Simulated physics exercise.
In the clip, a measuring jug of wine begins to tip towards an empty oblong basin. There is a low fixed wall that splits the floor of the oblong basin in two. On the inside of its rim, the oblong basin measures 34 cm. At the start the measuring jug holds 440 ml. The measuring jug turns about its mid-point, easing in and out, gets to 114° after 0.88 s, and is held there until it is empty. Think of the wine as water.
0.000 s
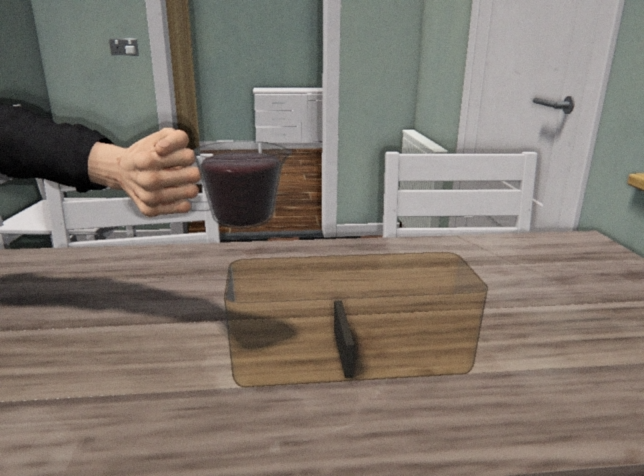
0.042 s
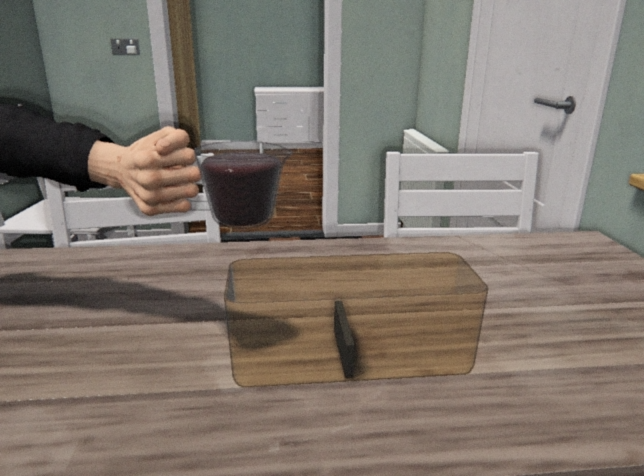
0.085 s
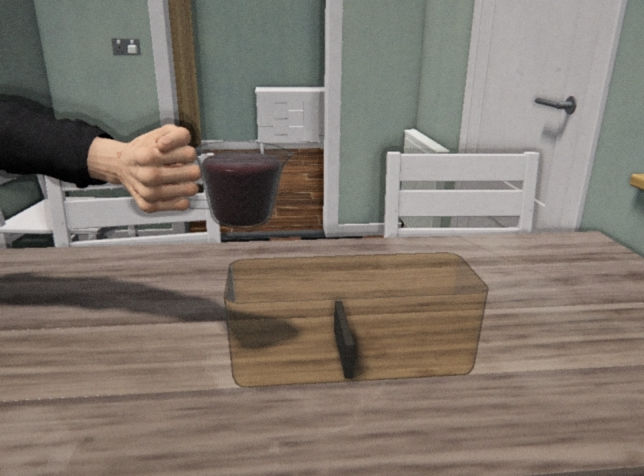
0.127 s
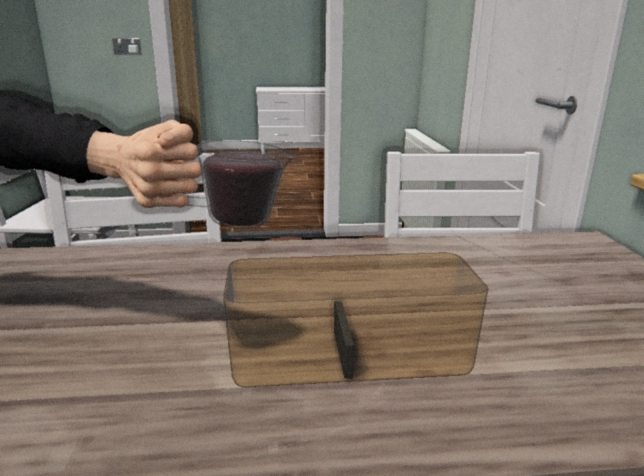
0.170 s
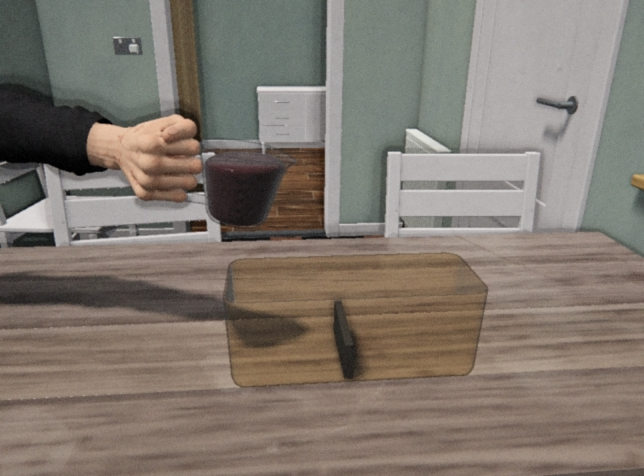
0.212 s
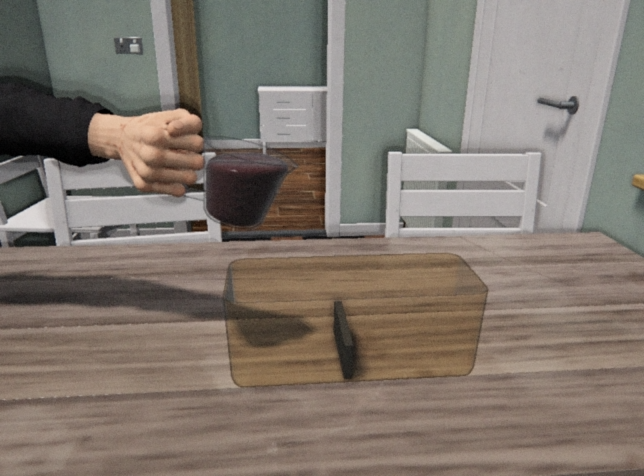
At a wooden dining table, a hand in a dark sleeve held a measuring jug of dark red wine above and left of an empty oblong basin, and slowly tilted it slightly to the right.
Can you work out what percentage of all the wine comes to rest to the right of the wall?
I would put it at 25 per cent.
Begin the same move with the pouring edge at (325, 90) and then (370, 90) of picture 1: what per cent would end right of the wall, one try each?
About 90 %, then about 95 %.
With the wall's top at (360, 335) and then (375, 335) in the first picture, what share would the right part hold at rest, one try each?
I'd say 10 percent on the first go, 15 percent on the next.
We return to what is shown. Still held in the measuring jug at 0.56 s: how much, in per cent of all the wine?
I'd estimate some 52 % remains.
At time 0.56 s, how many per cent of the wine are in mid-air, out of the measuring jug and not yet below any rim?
At that moment, about 30 percent.
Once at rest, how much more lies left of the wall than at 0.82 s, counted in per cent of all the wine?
Around 8 in a hundred.
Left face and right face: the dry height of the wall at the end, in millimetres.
Left 38 mm, right 50 mm.
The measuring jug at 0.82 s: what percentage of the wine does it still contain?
Around 3 in a hundred is still there.
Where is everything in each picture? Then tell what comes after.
In the first picture, tilt 0°; pouring edge (292, 151); surface from (201, 161) to (281, 160); the oblong basin's rim runs from (228, 281) to (472, 272); the wall's top is at (344, 322).
In the second picture, tilt 1°; pouring edge (292, 151); surface from (201, 161) to (282, 160).
In the third picture, tilt 3°; pouring edge (294, 153); surface from (202, 160) to (282, 161).
In the fourth picture, tilt 6°; pouring edge (295, 156); surface from (203, 159) to (283, 161).
In the fifth picture, tilt 10°; pouring edge (297, 160); surface from (205, 159) to (286, 162).
In the sixth picture, tilt 16°; pouring edge (299, 165); surface from (207, 161) to (290, 163).
By 0.56 s the tilt is 81° and 53 per cent is still to pour, 8 is left of the wall and 9 right of it.
By 0.82 s the tilt is 113° and 3 per cent is still to pour, 65 is left of the wall and 25 right of it.
By 1.09 s the tilt is 114° and 0 per cent is still to pour, 73 is left of the wall and 25 right of it.
By 1.38 s the tilt is 114° and 0 per cent is still to pour, 74 is left of the wall and 25 right of it.
At rest 74 per cent lies left of the wall, 25 right of it and 1 outside.
